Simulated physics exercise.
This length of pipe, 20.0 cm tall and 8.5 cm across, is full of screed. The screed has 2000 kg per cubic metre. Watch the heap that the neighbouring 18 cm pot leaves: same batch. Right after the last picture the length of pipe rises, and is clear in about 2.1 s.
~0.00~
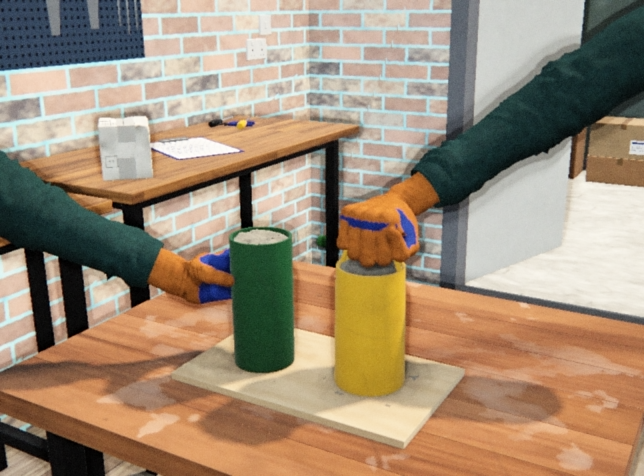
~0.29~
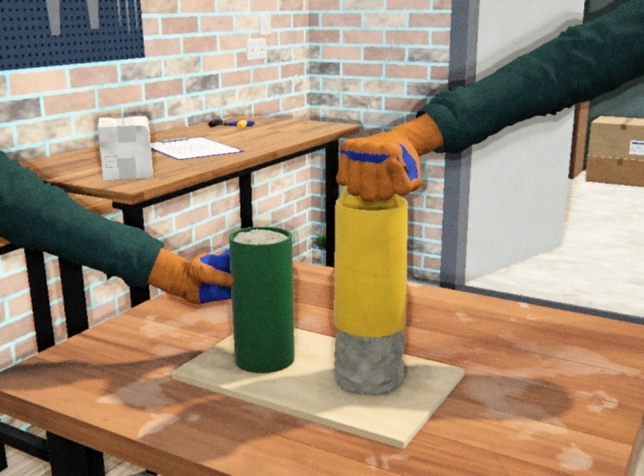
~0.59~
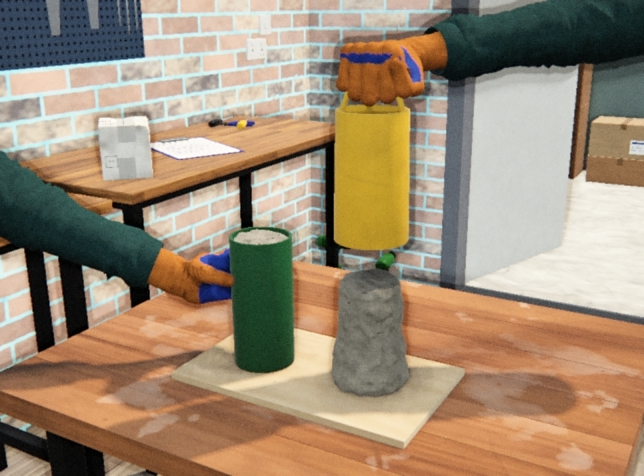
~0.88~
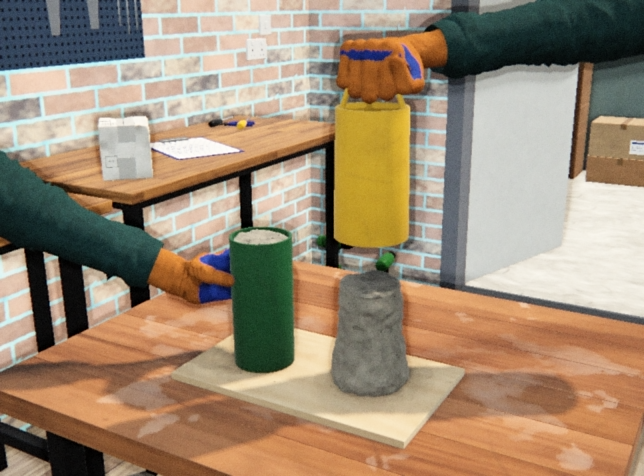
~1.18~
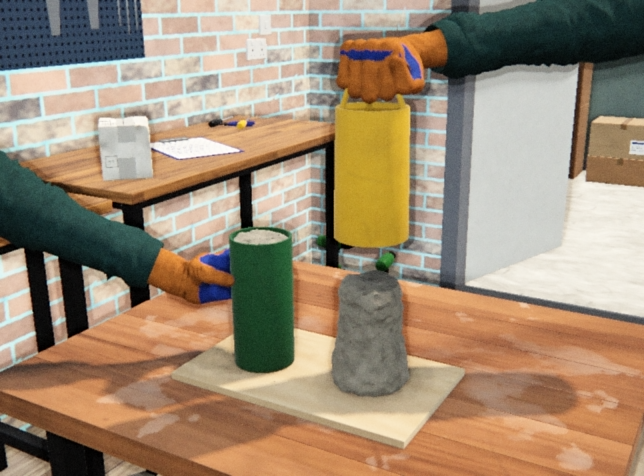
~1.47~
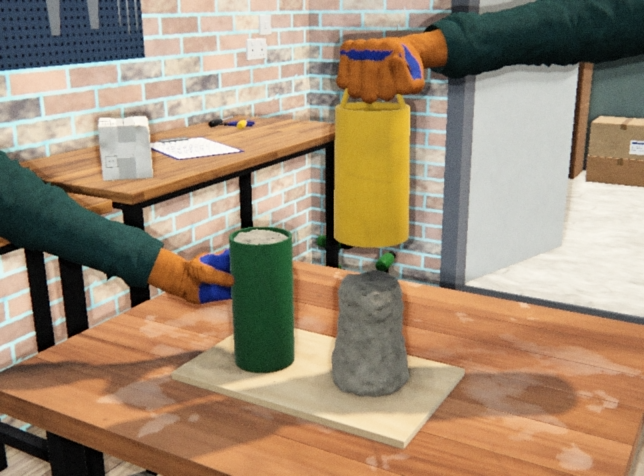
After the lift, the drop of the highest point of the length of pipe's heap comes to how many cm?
Close to 4 centimetres.
By 2.0 s, the length of pipe is up 4.7 cm; the screed has come down 0.1 cm to 20 cm and is 8.6 cm wide.
By 2.5 s, the length of pipe is up 12 cm; the screed has come down 2.0 cm to 18 cm and is 10 cm wide.
By 3.0 s, the length of pipe is up 20 cm; the screed has come down 3.6 cm to 16 cm and is 11 cm wide.
By 3.7 s, the length of pipe is clear; the screed has come down 4.0 cm to 16 cm and is 12 cm wide.
By 5.0 s, at rest, the length of pipe is clear; the screed has come down 4.3 cm to 16 cm and is 12 cm wide.
